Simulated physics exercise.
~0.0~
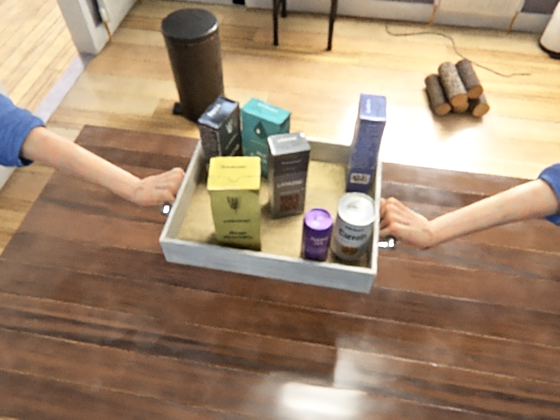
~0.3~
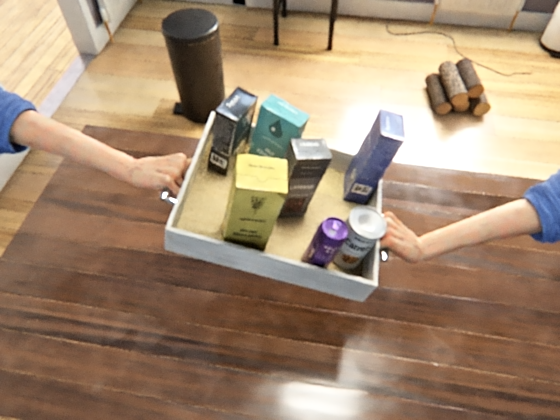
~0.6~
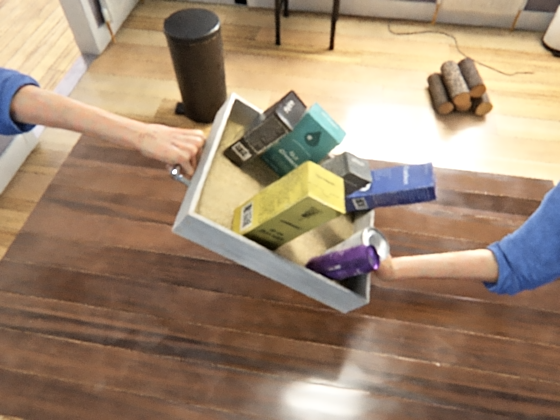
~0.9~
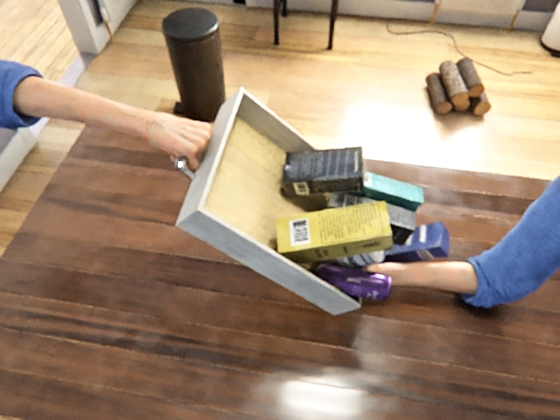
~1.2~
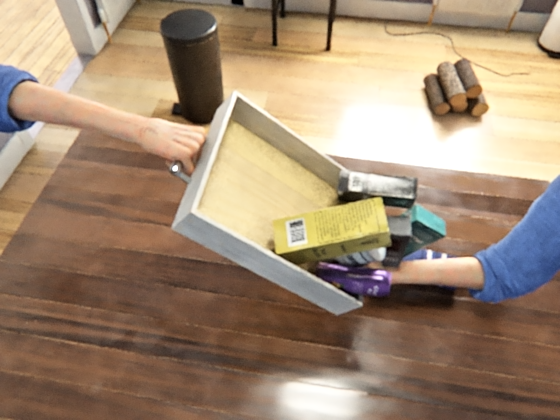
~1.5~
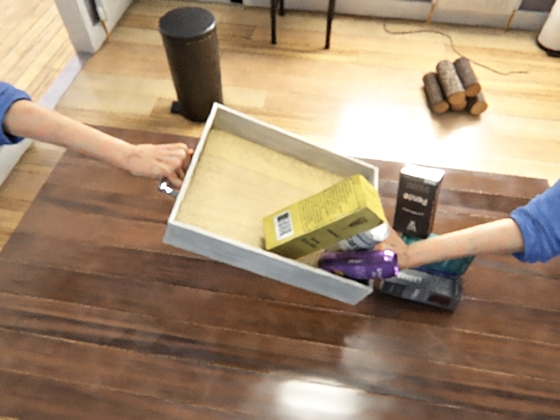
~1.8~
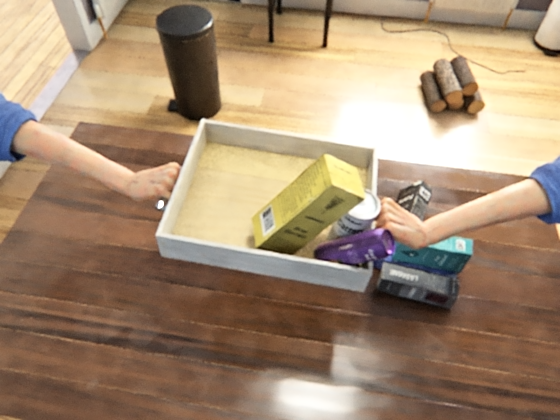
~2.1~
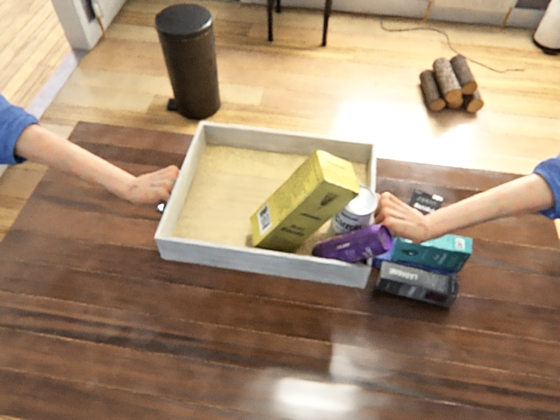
Above a wooden floor, two hands tip a crate right, spilling four boxes, then level it.
